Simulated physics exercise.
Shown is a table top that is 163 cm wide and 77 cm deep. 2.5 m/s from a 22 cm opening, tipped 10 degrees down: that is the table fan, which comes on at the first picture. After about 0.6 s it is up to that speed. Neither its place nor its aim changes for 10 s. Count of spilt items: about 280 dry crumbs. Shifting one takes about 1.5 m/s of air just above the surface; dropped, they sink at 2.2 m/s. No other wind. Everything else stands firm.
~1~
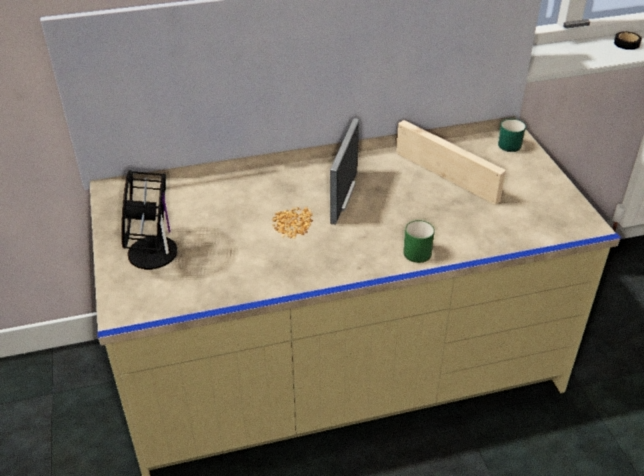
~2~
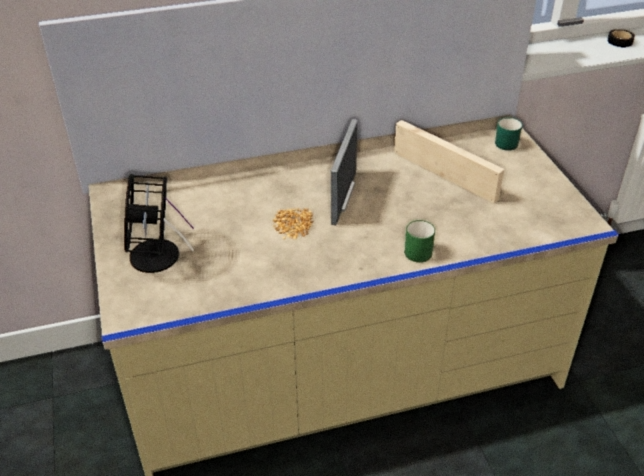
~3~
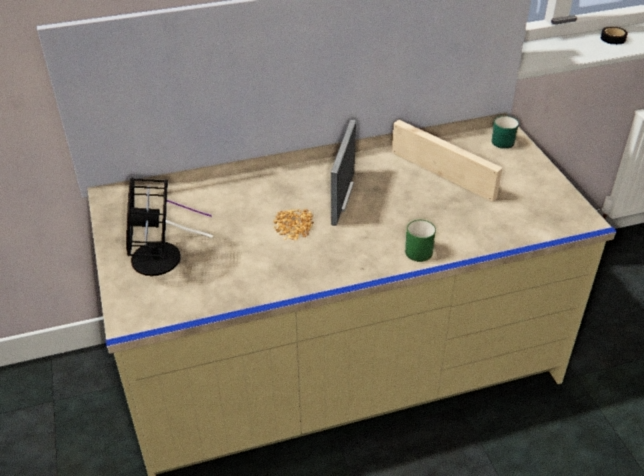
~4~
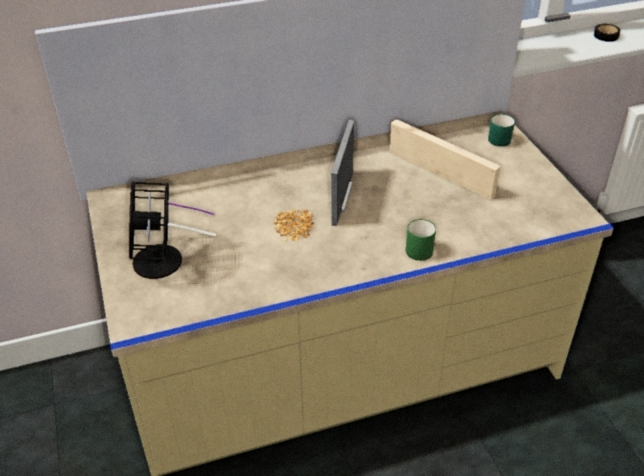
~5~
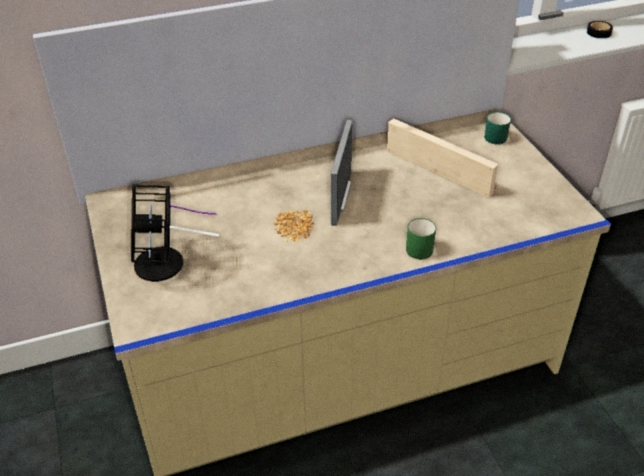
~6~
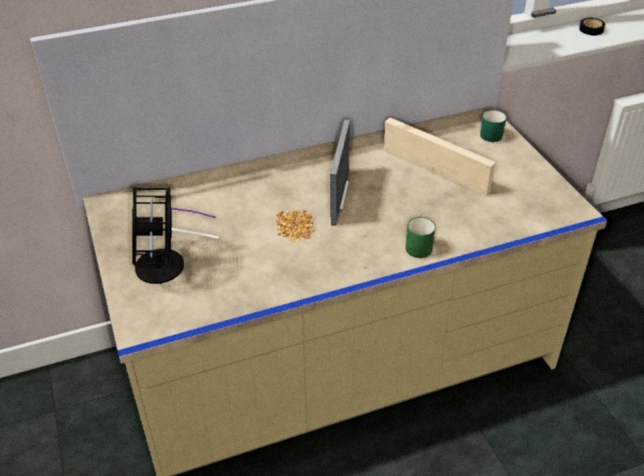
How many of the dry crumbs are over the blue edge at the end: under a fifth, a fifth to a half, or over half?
Band: Under-fifth.
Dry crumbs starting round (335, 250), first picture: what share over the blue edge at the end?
Roughly 50 per cent.
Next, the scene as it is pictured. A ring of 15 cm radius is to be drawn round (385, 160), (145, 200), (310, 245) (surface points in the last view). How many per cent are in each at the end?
Estimates in listed order: 0 %; 0 %; 15 %.
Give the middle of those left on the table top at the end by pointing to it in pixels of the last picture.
Roughly at (332, 148).
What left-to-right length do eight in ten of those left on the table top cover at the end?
80 cm, give or take.
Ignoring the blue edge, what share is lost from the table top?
I would put it at around 20 per cent.
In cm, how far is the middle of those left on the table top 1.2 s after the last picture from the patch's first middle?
It works out to close to 25 cm.
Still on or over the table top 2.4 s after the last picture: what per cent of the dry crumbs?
The remaining share is about 80 %.
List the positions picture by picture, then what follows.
In the first frame, the middle of the dry crumbs is near (292, 222), none has stirred yet and the mouth of the table fan is at (144, 211).
In the second frame, the middle of the dry crumbs is near (293, 224), none has stirred yet and the blue edge is centred on (379, 285).
In the third frame, the middle of the dry crumbs is near (293, 225), none has stirred yet, the top of a laptop is at (344, 145) and the top of a mug is at (421, 229).
In the fourth frame, the middle of the dry crumbs is near (294, 226) and none has stirred yet.
In the fifth frame, the middle of the dry crumbs is near (294, 226) and none has stirred yet.
In the sixth frame, the middle of the dry crumbs is near (295, 225), the farthest in sight from the table fan is at (309, 214) and about 5 % have left their places.
Then, 1.2 s after the last picture, 0 % are over the blue edge; the middle of those still in play is near (329, 199); 9 % have settled or left.
Then, 2.4 s after the last picture, 0 % are over the blue edge; the middle of those still in play is near (331, 155); 26 % have settled or left.
Then, 4.7 s after the last picture, 0 % are over the blue edge; the middle of those still in play is near (332, 151); 38 % have settled or left.
Then, 9.2 s after the last picture, at the end, 0 % are over the blue edge; the middle of those still in play is near (332, 148).
